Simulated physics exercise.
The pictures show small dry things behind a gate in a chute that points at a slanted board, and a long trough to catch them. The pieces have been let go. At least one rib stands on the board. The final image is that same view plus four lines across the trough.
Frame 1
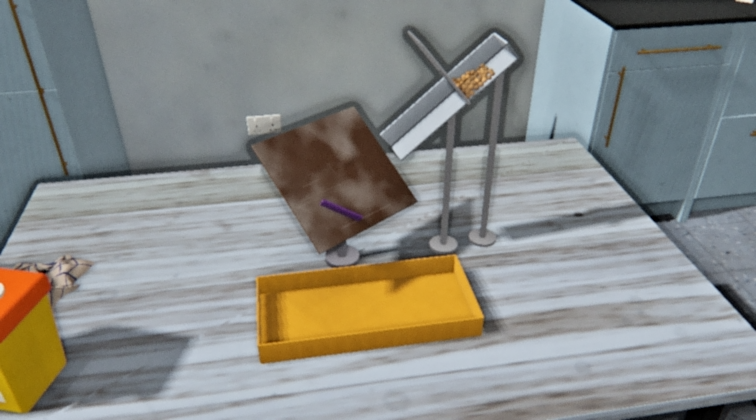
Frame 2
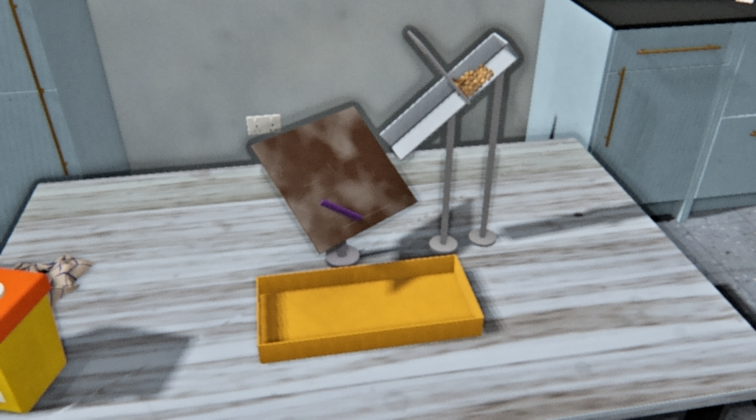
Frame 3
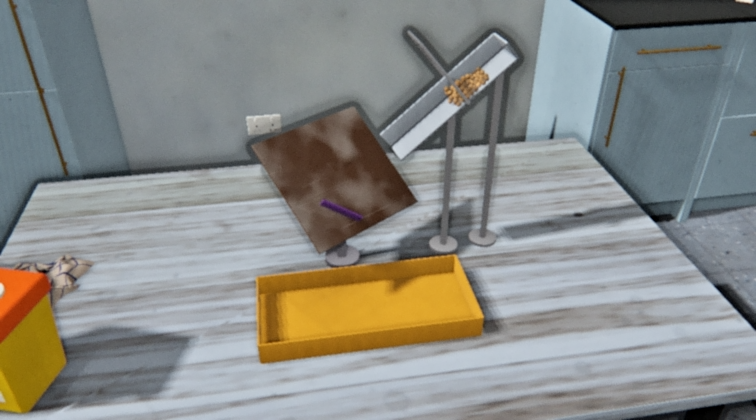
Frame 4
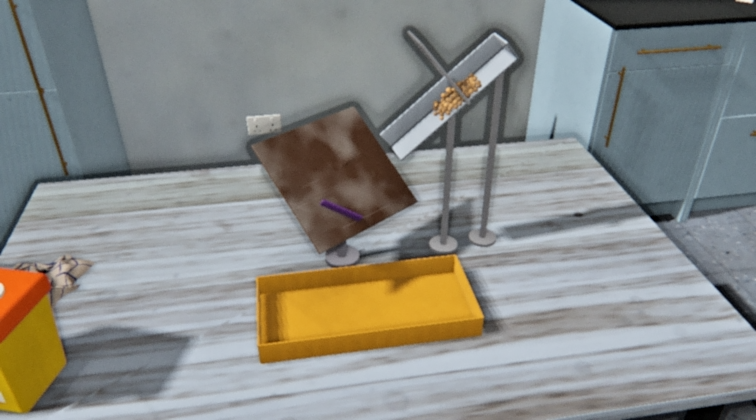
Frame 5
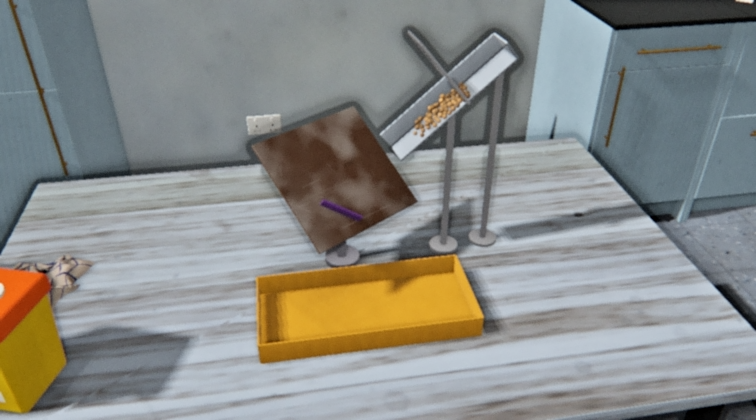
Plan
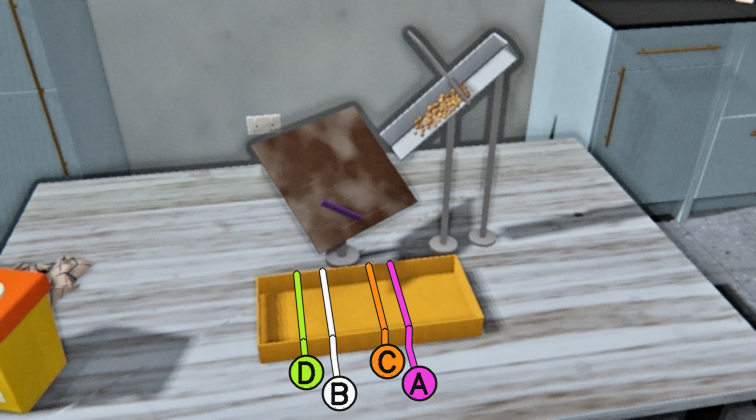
Small round tan beads sit bunched near the top of a sloping chute, above a tilted brown board with a purple rib and an empty yellow trough. They start sliding down to the left, slowly at first, then spread into a longer patch partway along the chute.
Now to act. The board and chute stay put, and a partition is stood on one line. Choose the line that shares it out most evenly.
Take A.
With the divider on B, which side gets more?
More lands on the right.
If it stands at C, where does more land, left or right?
The right side.
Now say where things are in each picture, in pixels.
In the first frame, load behind the gate at (467, 84), round wooden beads; lip of the chute at (397, 154), sloping fairly steeply.
In the second frame, middle of the board at (338, 174), tilted fairly steeply; middle of its low edge at (372, 226); of its high edge at (306, 124).
In the third frame, front corners of the trough at (258, 345) and (483, 317), empty; front of the load at (450, 101).
In the fourth frame, middle of the load at (457, 95); its front at (435, 114), about a third of the way to the lip; rib from (323, 200) to (363, 217).
In the fifth frame, middle of the load at (446, 106); its front at (415, 133), about two thirds of the way to the lip.
On the marked copy, line A crosses the front rim at (409, 327); line B crosses the front rim at (332, 336); line C crosses the front rim at (384, 330); line D crosses the front rim at (303, 340).
If A is chosen, of what is caught, about half on the left of the divider, about half on the right.
If B is chosen, of what is caught, a stray few on the left of the divider, nearly all on the right.
If C is chosen, of what is caught, a small part on the left of the divider, most on the right.
If D is chosen, of what is caught, none on the left of the divider, all on the right.
